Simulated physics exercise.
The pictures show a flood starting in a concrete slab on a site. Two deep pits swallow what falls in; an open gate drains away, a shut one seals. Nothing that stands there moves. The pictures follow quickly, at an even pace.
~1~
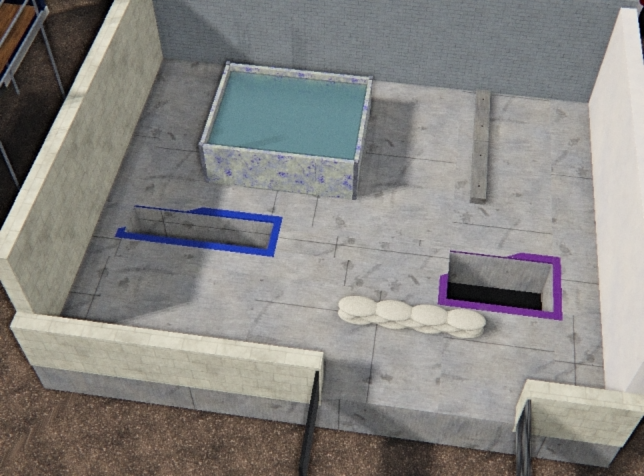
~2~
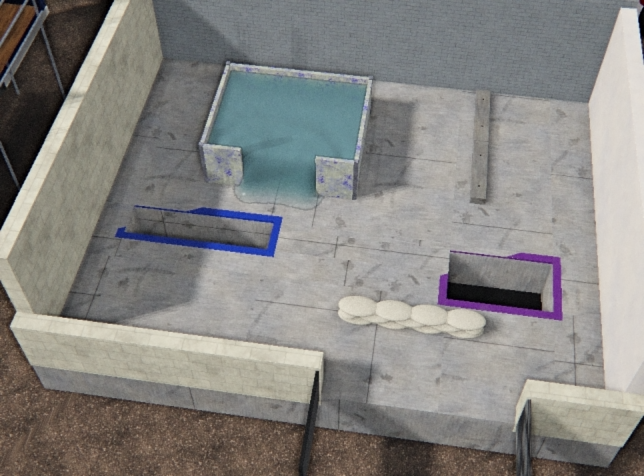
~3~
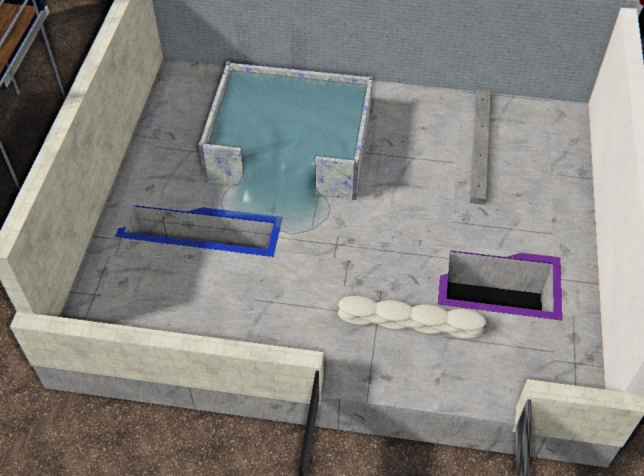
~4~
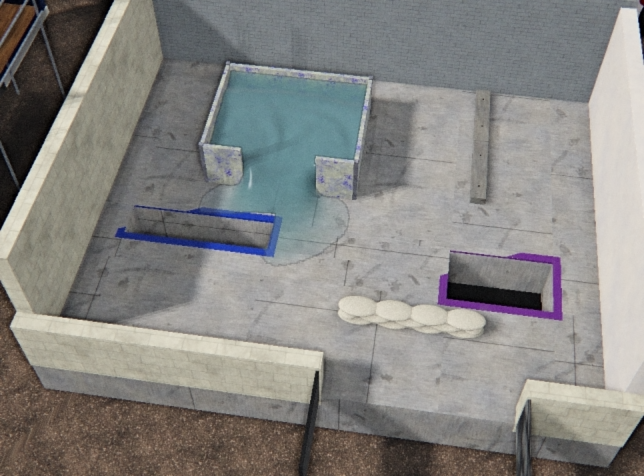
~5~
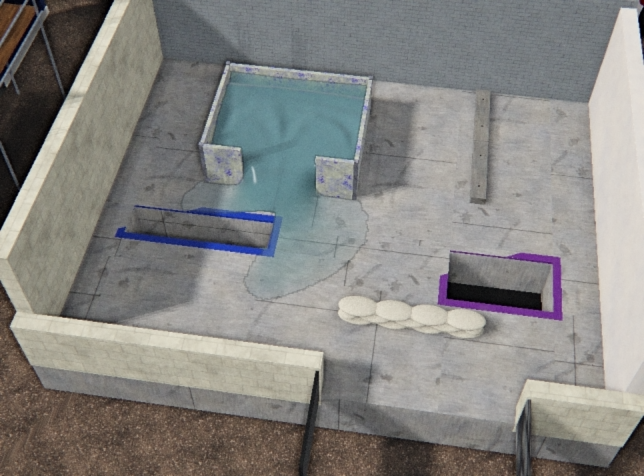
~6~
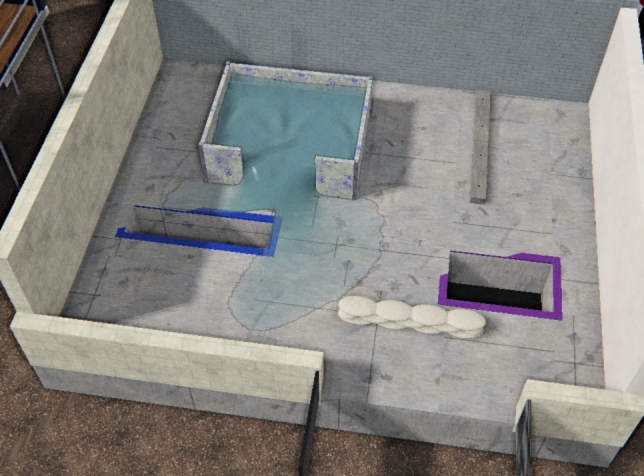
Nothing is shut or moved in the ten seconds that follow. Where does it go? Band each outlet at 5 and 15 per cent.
The gate takes from 5 to 15 %; the purple pit takes from 5 to 15 %; the blue pit takes more than 15 %.
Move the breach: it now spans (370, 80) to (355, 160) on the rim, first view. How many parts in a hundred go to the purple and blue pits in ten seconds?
Parts in a hundred: Purple 50, blue 2.
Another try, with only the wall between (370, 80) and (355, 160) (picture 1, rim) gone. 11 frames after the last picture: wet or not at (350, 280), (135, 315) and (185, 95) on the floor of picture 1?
One after the other: Free of water, dry, free of water.
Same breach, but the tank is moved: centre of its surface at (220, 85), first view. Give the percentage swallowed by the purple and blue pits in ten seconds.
Per cent: Purple 2, blue 80.
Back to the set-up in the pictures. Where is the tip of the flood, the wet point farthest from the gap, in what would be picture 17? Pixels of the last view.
At about (542, 330).
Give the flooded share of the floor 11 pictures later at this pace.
Close to 20 %.
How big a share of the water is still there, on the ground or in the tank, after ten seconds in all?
I make it 26 per cent.
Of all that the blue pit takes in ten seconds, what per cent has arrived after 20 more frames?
Near 65 in a hundred.
A moment on, water covers 15 % of the floor; the gate 0 %, the purple pit 0 %, the blue pit 17 %.
Next, water covers 20 % of the floor; the gate 2 %, the purple pit 1 %, the blue pit 26 %.
Then, water covers 30 % of the floor; the gate 5 %, the purple pit 3 %, the blue pit 36 %.
Later, water covers 35 % of the floor; the gate 9 %, the purple pit 5 %, the blue pit 47 %.
In the end, water covers 40 % of the floor; the gate 12 %, the purple pit 7 %, the blue pit 55 %.
